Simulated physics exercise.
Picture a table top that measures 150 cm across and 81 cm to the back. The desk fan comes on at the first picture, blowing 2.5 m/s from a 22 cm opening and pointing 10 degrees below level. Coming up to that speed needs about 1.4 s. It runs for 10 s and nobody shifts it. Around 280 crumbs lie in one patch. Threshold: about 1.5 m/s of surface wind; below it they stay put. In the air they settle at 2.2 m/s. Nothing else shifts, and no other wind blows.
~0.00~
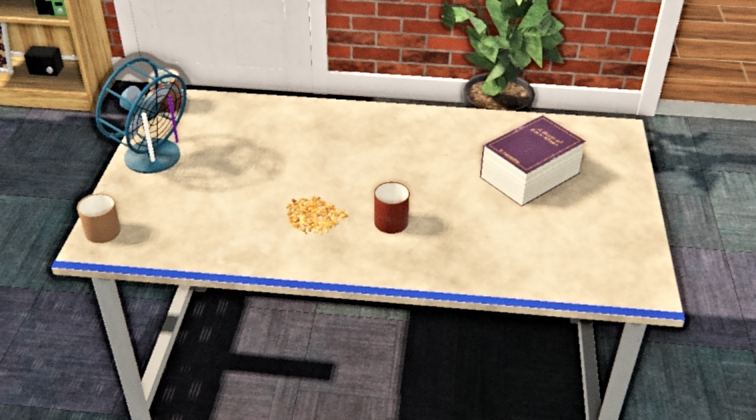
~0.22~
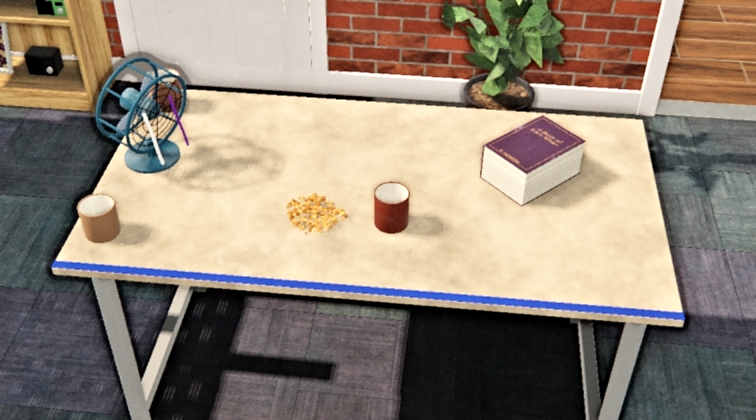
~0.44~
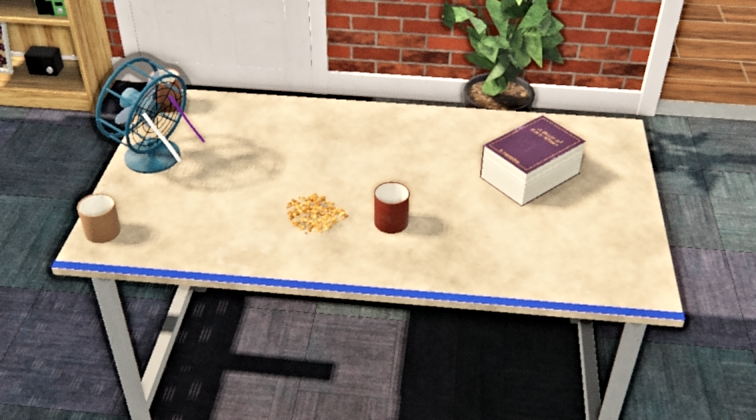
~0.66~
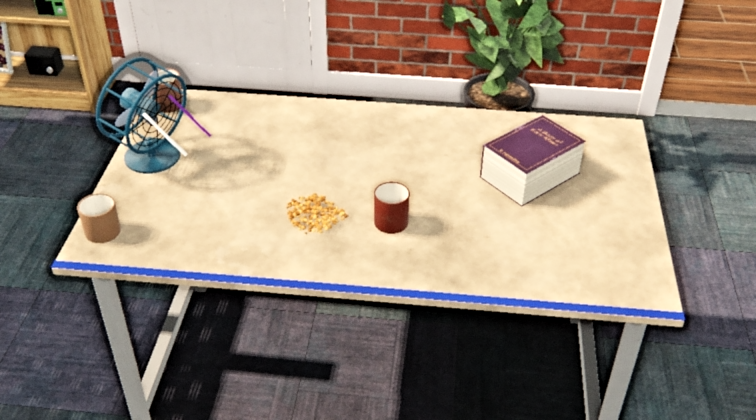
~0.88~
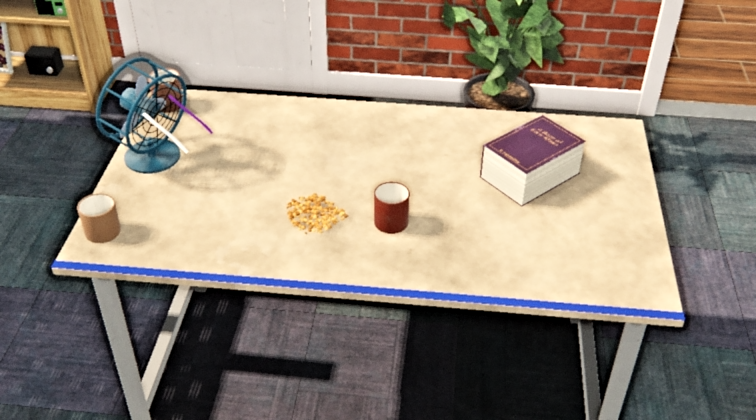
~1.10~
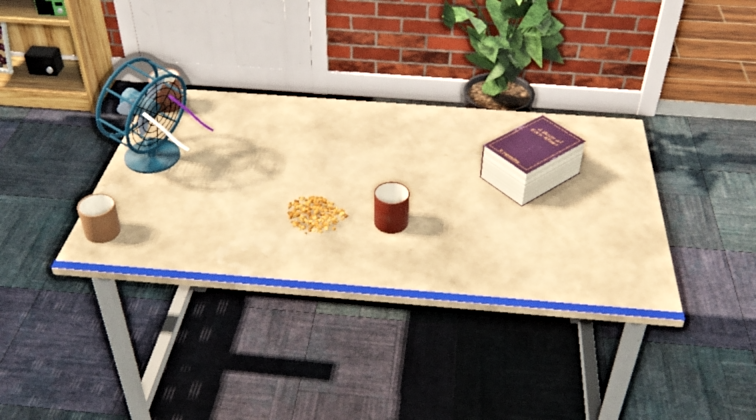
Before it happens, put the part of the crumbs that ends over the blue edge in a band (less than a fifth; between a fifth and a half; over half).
When it settles, more than one in two lie over the blue edge.
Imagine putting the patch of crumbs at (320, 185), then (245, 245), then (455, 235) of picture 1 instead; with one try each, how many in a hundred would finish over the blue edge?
Roughly 0 %, then 80 %, then 0 %.
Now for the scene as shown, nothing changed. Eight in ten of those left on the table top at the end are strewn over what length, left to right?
The middle group spans some 70 cm.
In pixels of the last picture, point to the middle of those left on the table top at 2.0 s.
Somewhere about (423, 209), I'd say.
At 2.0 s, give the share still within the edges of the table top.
Roughly 40 per cent.
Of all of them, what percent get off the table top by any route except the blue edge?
4 per cent.
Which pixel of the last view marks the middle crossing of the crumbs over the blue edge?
I'd point to somewhere near (447, 301).
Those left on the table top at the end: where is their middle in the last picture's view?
At about (456, 221).
After 2.0 s, 60 % are on the move or not yet settled, 60 % are over the blue edge; the middle of those still in play is near (429, 209).
After 3.2 s, 19 % are on the move or not yet settled, 76 % are over the blue edge; the middle of those still in play is near (406, 246).
After 5.5 s, 16 % are on the move or not yet settled, 77 % are over the blue edge; the middle of those still in play is near (422, 212).
After 10.0 s, at the end, 78 % are over the blue edge; the middle of those still in play is near (456, 221).
